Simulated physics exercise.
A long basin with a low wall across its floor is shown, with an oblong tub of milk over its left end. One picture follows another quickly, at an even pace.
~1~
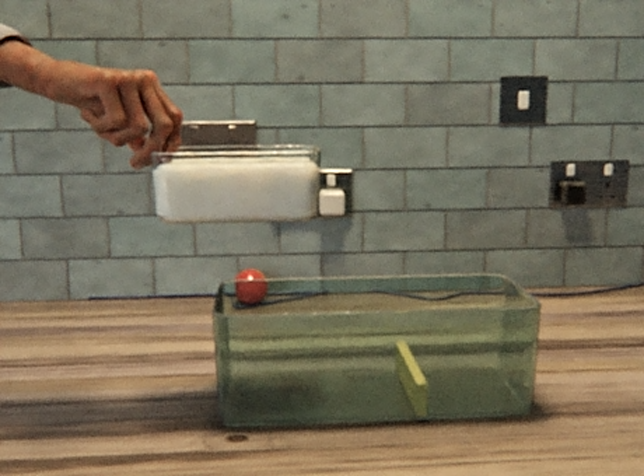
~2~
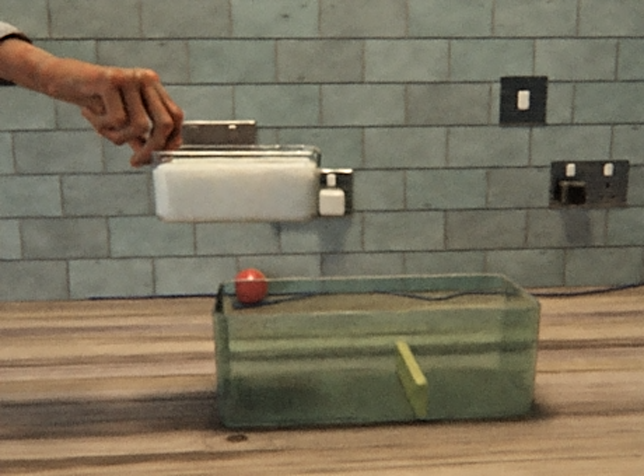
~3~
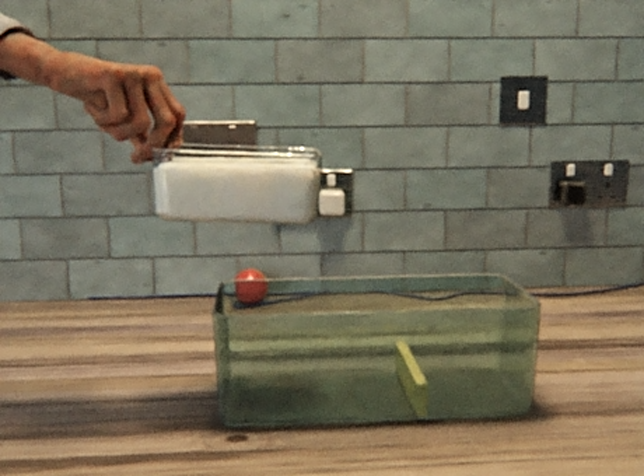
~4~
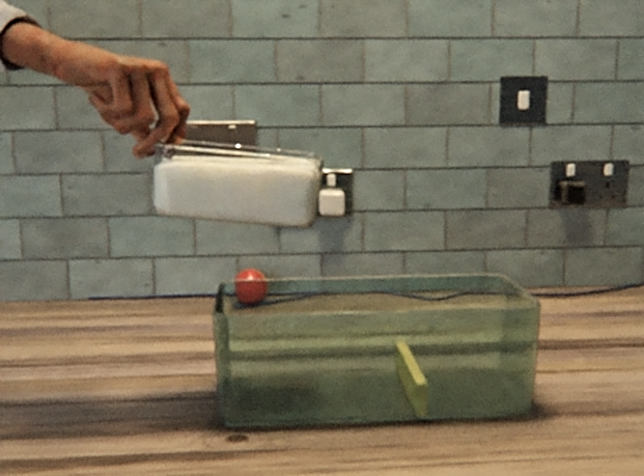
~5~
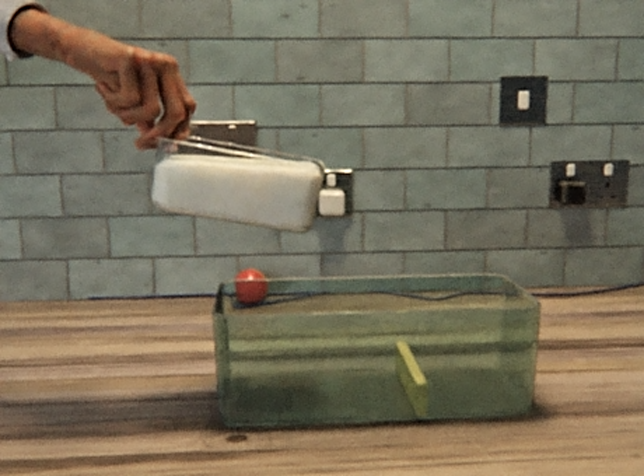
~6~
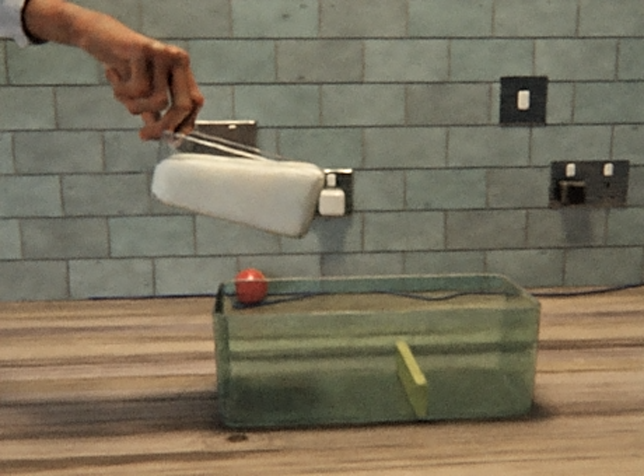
A hand gradually tilting an oblong tub of milk down to the right above a long greenish basin with a red ball.
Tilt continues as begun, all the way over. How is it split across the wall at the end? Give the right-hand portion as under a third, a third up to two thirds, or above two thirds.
The right-hand portion is under a third.
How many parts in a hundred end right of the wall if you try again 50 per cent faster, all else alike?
25 per cent or thereabouts.
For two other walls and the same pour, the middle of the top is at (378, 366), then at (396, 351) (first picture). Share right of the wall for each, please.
The first placement gives around 45 percent, the second 15 percent.
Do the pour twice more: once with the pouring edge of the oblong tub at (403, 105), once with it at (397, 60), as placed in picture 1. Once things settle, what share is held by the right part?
About 65 per cent, then about 60 per cent.
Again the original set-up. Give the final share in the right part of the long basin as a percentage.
Some 10 parts in a hundred.
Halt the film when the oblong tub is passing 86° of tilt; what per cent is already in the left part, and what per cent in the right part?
The left part holds around 40 percent, the right part 0 percent.
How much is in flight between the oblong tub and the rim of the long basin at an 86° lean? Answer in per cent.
I'd put it near 40 per cent.
A moment on, the tilt is 86° and 21 per cent is still to pour, 38 is left of the wall and 1 right of it.
Next, the tilt is 120° and 1 per cent is still to pour, 82 is left of the wall and 7 right of it.
Then the tilt is 122° and 0 per cent is still to pour, 83 is left of the wall and 11 right of it.
Later the tilt is 122° and 0 per cent is still to pour, 82 is left of the wall and 12 right of it.
In the end 82 per cent lies left of the wall, 12 right of it and 6 outside.
